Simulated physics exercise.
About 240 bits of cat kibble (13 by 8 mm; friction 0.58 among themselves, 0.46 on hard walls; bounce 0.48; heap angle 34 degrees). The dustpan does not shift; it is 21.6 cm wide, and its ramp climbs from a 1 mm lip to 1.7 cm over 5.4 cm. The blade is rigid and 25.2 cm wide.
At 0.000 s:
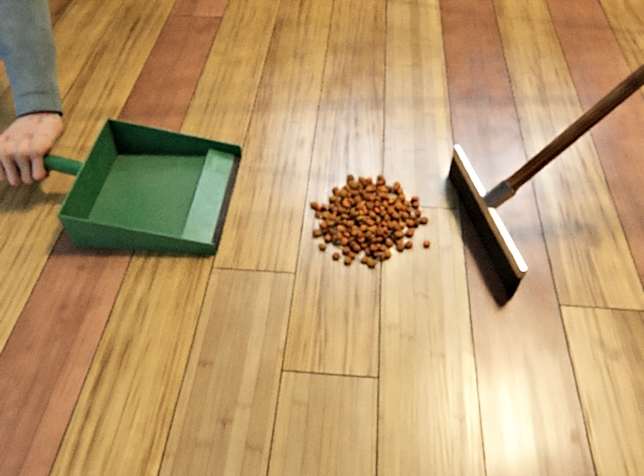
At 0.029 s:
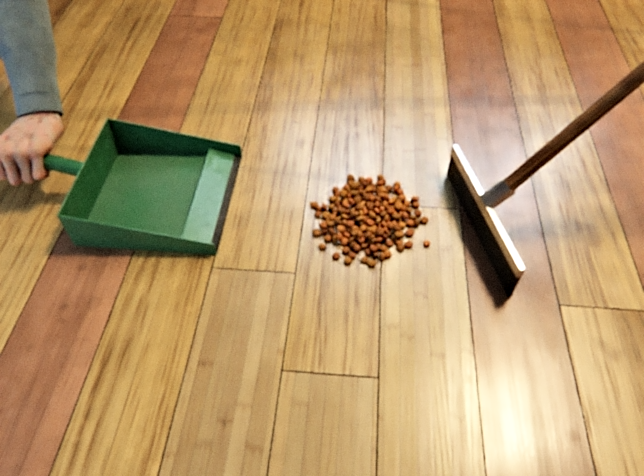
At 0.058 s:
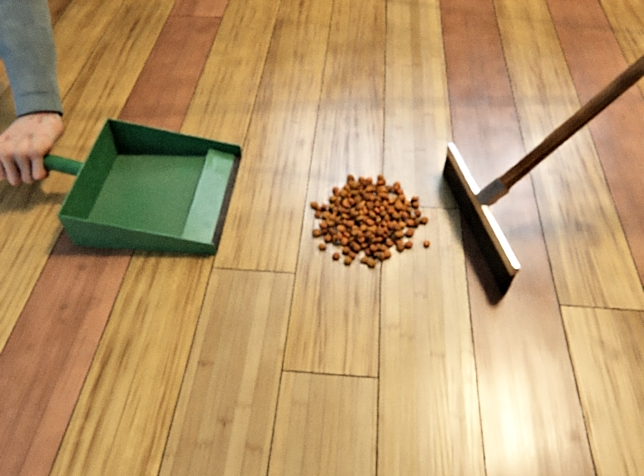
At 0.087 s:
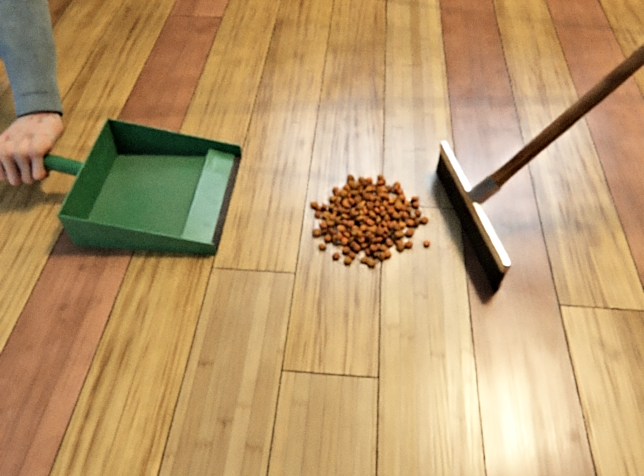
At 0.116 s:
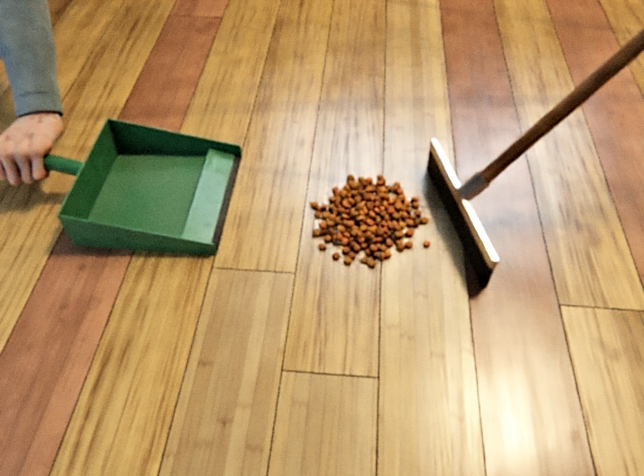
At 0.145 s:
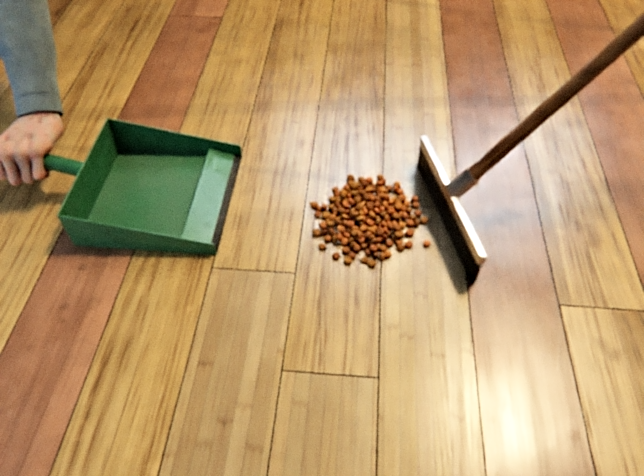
At the start, a hand holds a green dustpan at the left of a wooden floor, with a heap of brown kibble in the middle and a broom-like blade on a handle at the right. The blade slides a short way left, closing most of its gap to the heap, while the pan and kibble stay still.
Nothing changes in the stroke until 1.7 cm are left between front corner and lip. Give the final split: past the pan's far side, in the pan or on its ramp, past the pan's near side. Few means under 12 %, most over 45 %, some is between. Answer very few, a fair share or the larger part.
Far side very few, pan very few, near side very few.
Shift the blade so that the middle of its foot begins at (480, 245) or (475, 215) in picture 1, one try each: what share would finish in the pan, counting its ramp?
About 5 and 0 per cent.
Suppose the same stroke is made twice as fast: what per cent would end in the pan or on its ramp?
Then about 20 per cent.
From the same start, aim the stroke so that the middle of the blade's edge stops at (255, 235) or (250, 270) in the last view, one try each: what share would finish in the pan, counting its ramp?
Some 25 and 20 per cent.
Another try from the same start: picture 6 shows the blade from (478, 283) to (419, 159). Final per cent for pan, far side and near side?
Pan 20, far 0, near 40.
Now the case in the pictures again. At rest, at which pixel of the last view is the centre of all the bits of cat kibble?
At about (259, 205).
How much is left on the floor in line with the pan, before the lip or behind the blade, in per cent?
Roughly 90 per cent.
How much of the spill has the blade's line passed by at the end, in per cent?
Roughly 25 per cent.
After 0.41 s, middle of the blade 20 cm from the lip; 0 % over the lip, far side 0 %, near side 5 %.
After 0.58 s, middle of the blade 11 cm from the lip; 0 % over the lip, far side 5 %, near side 5 %.
After 0.88 s, middle of the blade 5 cm from the lip; 0 % over the lip, far side 5 %, near side 5 %.
In the end, at 1.2 s, far side 5 %, pan 0 %, near side 5 %, in front of the lip or behind the blade 90 %.
